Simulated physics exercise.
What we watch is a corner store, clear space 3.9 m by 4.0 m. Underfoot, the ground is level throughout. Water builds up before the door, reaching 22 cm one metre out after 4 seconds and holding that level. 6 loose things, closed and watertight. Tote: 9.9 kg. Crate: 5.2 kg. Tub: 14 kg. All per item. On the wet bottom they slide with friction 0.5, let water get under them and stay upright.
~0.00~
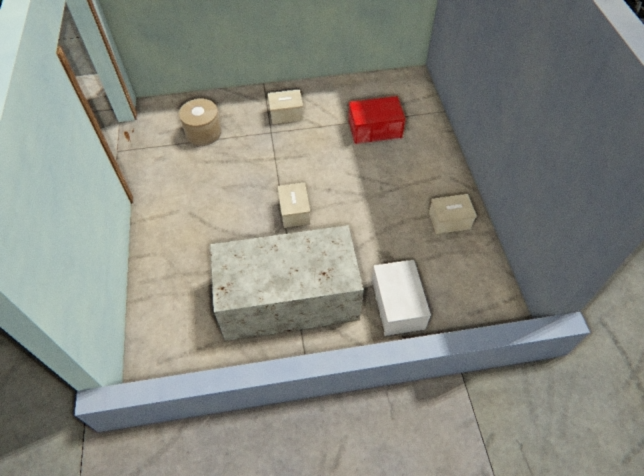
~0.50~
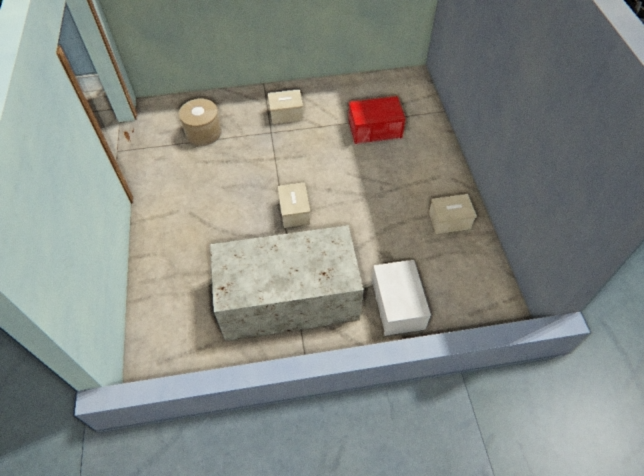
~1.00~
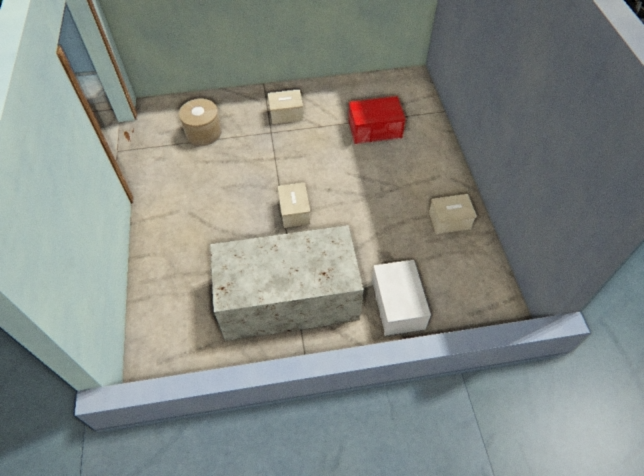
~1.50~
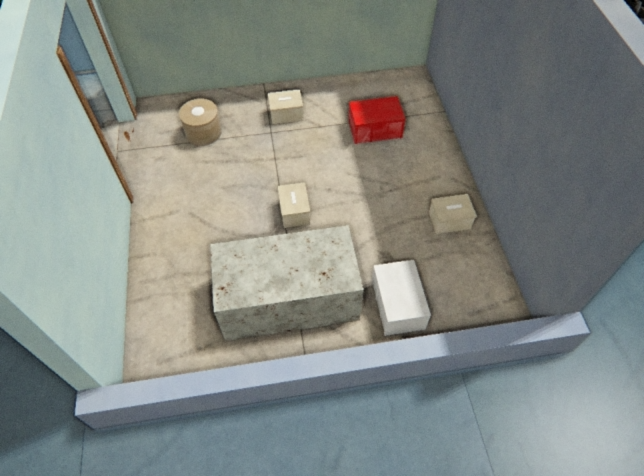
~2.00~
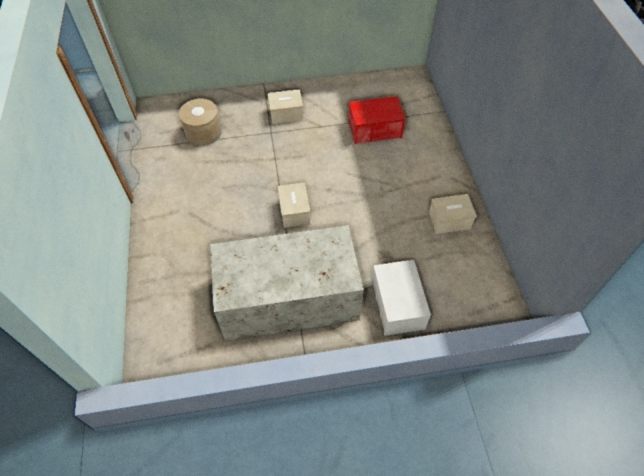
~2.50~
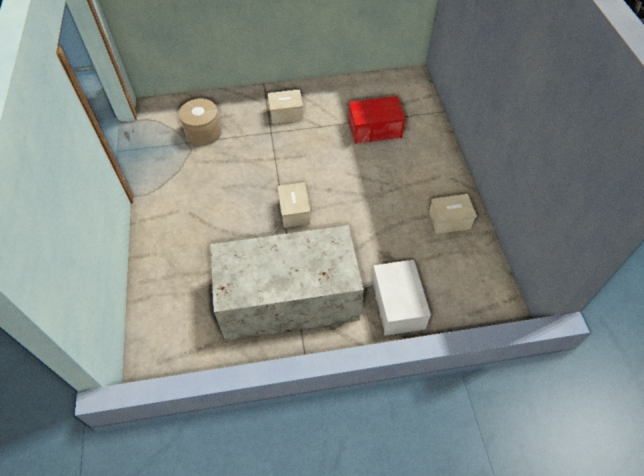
Water spread across the ground outside the small walled room, then slipped in through the doorway on the left in a shallow, rounded patch, while the red crate and everything else stayed still.
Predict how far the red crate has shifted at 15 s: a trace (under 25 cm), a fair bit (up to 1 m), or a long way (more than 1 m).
It ends a long distance off.
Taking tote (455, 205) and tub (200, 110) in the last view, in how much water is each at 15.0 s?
16 and 16 cm.
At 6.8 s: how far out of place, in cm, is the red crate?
About 60 cm out of place.
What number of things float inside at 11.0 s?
The number is 6.
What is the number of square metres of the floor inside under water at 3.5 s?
2.5 m2.
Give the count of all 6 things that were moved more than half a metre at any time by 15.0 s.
Tally: 5.
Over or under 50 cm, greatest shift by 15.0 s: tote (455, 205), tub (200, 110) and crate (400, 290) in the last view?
The first is bigger, the second bigger and the third not bigger.
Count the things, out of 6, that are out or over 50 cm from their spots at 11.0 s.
Result: 5.
After 3.5 s the red crate is near (377, 110), 0.0 m from its start, aground; 0 afloat.
After 6.8 s the red crate is near (428, 100), 0.6 m from its start, afloat; 1 afloat.
After 11.0 s the red crate is near (453, 184), 1.4 m from its start, afloat; 6 afloat.
After 15.0 s the red crate is near (447, 225), 1.9 m from its start, afloat; 6 afloat.
